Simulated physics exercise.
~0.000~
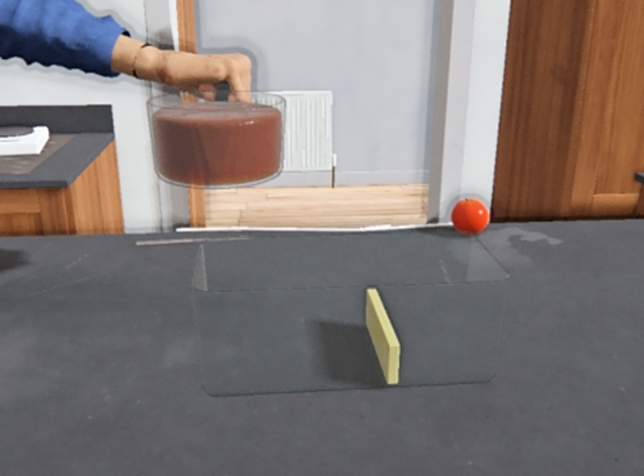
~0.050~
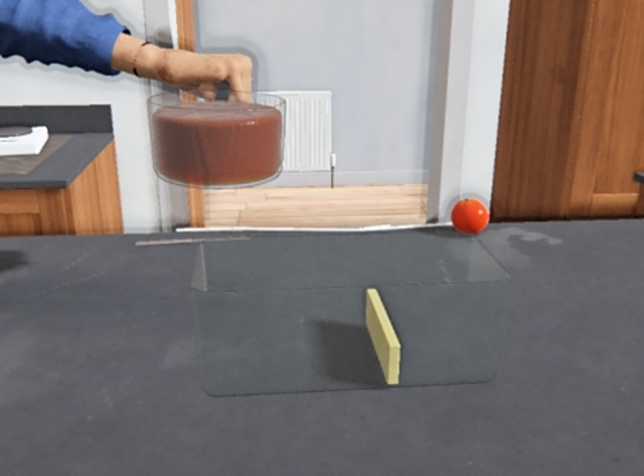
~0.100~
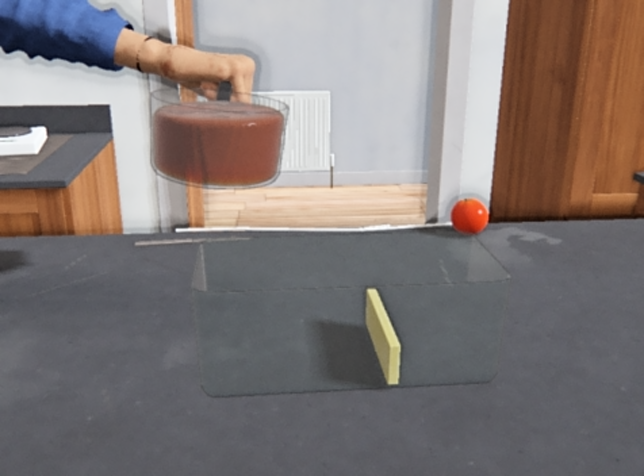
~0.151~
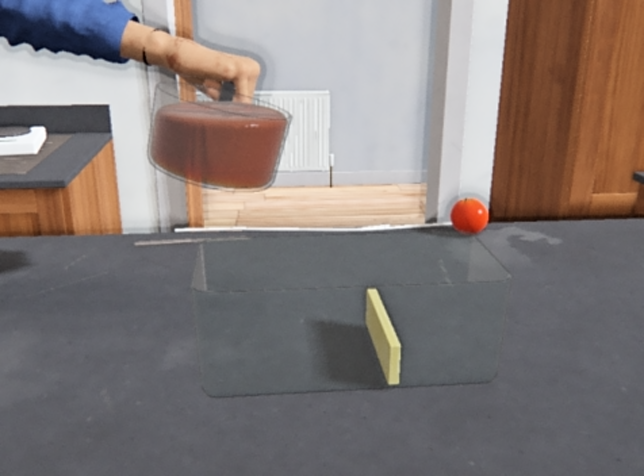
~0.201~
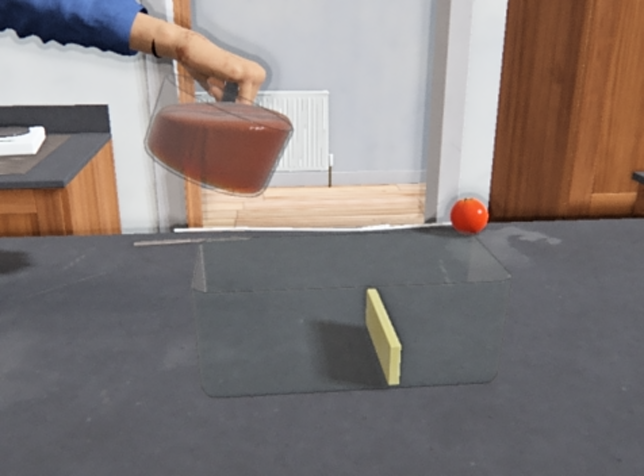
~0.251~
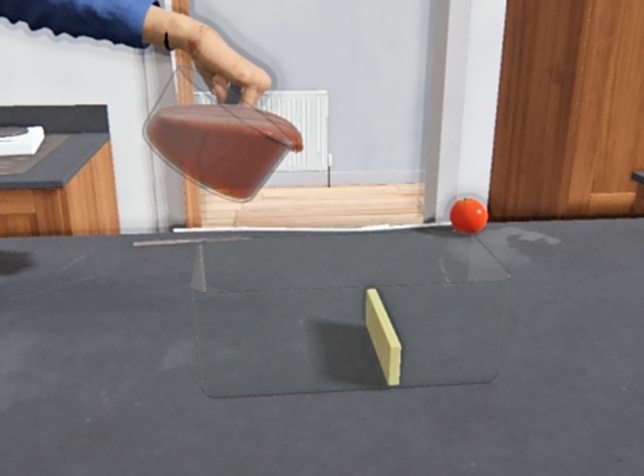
On a dark countertop, a clear basin with a low yellow wall across its floor sits near a red ball, while a hand holds a transparent pan of reddish-brown liquid level above the left side. The hand tilts the pan rightward, slowly then more steeply, until liquid bulges over its right rim.
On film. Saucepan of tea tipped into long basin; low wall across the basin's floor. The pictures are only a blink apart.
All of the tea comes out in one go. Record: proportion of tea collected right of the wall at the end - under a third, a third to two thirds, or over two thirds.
The portion right of the wall will fail to reach one third.
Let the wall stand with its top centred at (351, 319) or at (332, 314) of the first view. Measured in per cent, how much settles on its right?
In turn 35 and 55 in a hundred.
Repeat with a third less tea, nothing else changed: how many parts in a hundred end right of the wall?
It comes to near 5 per cent.
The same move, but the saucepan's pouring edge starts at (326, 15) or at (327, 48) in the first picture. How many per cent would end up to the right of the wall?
Roughly 50 in a hundred the first time and 45 in a hundred the second.
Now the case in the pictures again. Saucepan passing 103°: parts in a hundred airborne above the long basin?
I'd say some 40 per cent of it.
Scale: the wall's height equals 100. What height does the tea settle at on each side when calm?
About 50 per cent on the left and 10 per cent on the right.
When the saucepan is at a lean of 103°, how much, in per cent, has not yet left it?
Near 20 in a hundred still remains.
By 0.53 s the tilt is 103° and 22 per cent is still to pour, 38 is left of the wall and 0 right of it.
By 0.73 s the tilt is 115° and 3 per cent is still to pour, 86 is left of the wall and 2 right of it.
By 0.94 s the tilt is 115° and 0 per cent is still to pour, 91 is left of the wall and 7 right of it.
By 1.17 s the tilt is 115° and 0 per cent is still to pour, 90 is left of the wall and 8 right of it.
At rest 90 per cent lies left of the wall, 8 right of it and 2 outside.
